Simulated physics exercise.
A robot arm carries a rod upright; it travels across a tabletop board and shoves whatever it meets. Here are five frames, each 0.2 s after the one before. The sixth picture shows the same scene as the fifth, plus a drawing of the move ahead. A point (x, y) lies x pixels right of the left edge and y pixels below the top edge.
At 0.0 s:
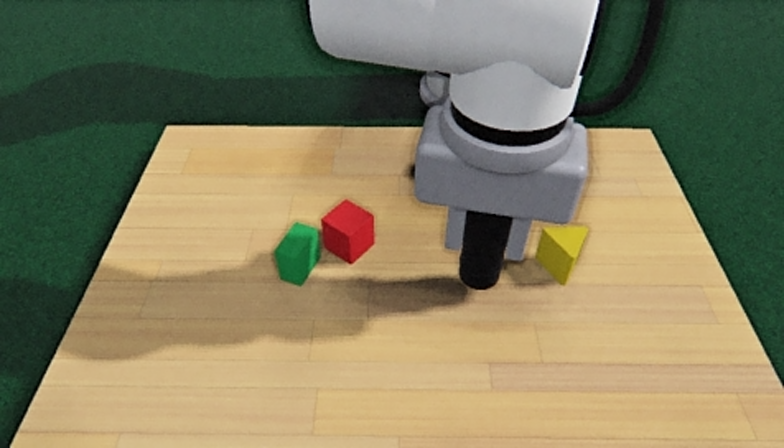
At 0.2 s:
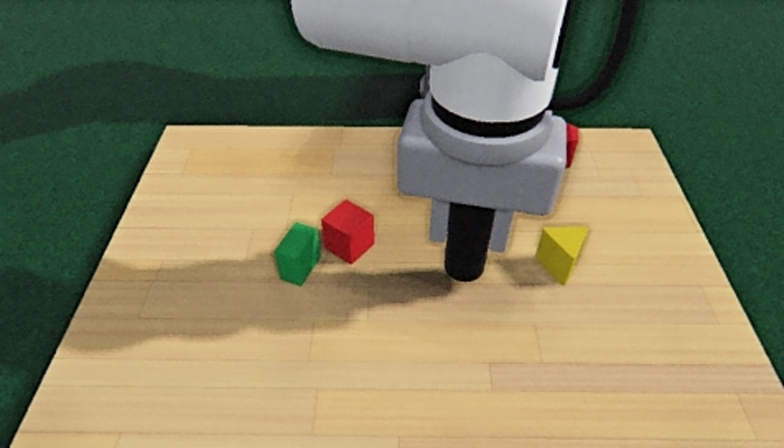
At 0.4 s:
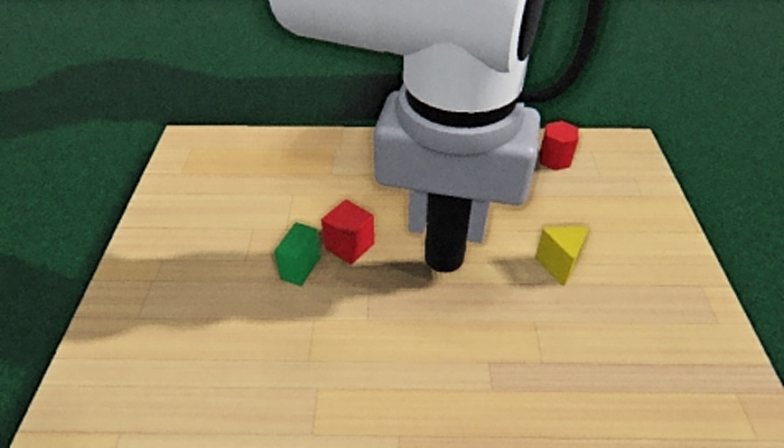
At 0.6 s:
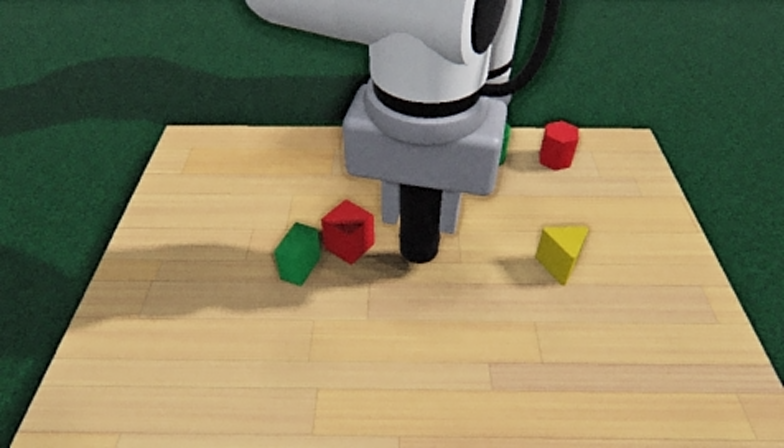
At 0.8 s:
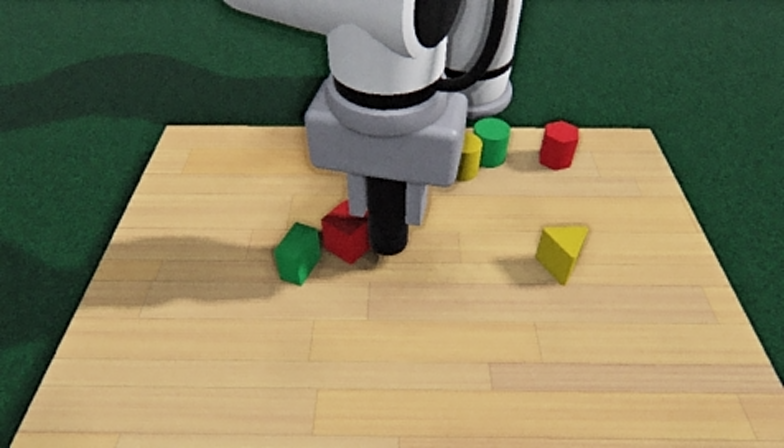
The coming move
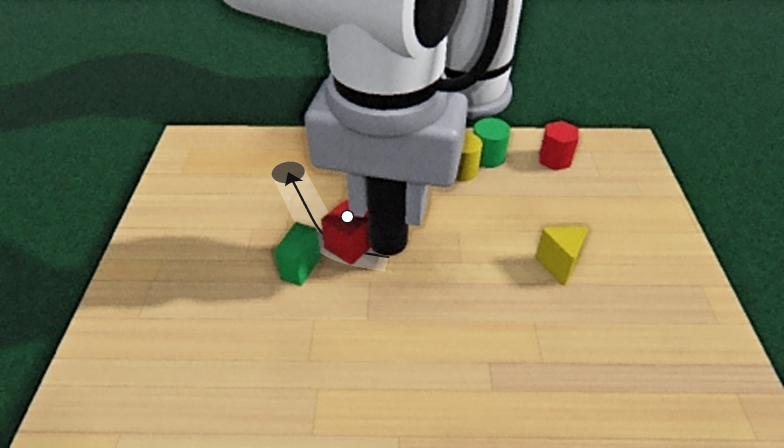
In this clip, a robot arm holding a black rod glides left above a wooden board toward a red cube beside a green block, gradually revealing red, green and yellow pieces behind it, while a yellow triangular block stays still.
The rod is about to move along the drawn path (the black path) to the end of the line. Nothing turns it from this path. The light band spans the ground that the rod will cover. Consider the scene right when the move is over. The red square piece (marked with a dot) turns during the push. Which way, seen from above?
Spin direction: Counter-clockwise.
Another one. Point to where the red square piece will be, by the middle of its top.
That would be at about pixel (266, 190).
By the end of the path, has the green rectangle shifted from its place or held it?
Well, the green rectangle holds its place.
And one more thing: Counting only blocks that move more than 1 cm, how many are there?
It should be one.
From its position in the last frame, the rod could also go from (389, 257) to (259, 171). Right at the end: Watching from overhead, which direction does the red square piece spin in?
The sense of turning is anti-clockwise.
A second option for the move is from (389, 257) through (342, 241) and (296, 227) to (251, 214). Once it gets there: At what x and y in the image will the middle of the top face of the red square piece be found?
(205, 193)
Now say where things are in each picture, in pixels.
In the first frame, lower end of the rod (479, 275), tops of blocks, green rectangle (296, 239), red square piece (347, 217).
In the second frame, rod (464, 268), blocks as before.
In the third frame, rod (444, 259), blocks as before.
In the fourth frame, rod (419, 250), blocks as before.
In the fifth frame, rod (388, 243), green rectangle (296, 239), red square piece (347, 217).
The drawn path runs from (389, 257) over (332, 241) and (306, 206) to (288, 172); the dot is on the red square piece.
The first path, step by step. One third of the way, rod (329, 226); red square piece (293, 203), turned 20° anticlockwise.
Two thirds of the way, rod (303, 191); red square piece (267, 190), turned 60° anticlockwise.
At the end, rod (286, 158); green rectangle not moved; red square piece (266, 190), turned 60° anticlockwise.
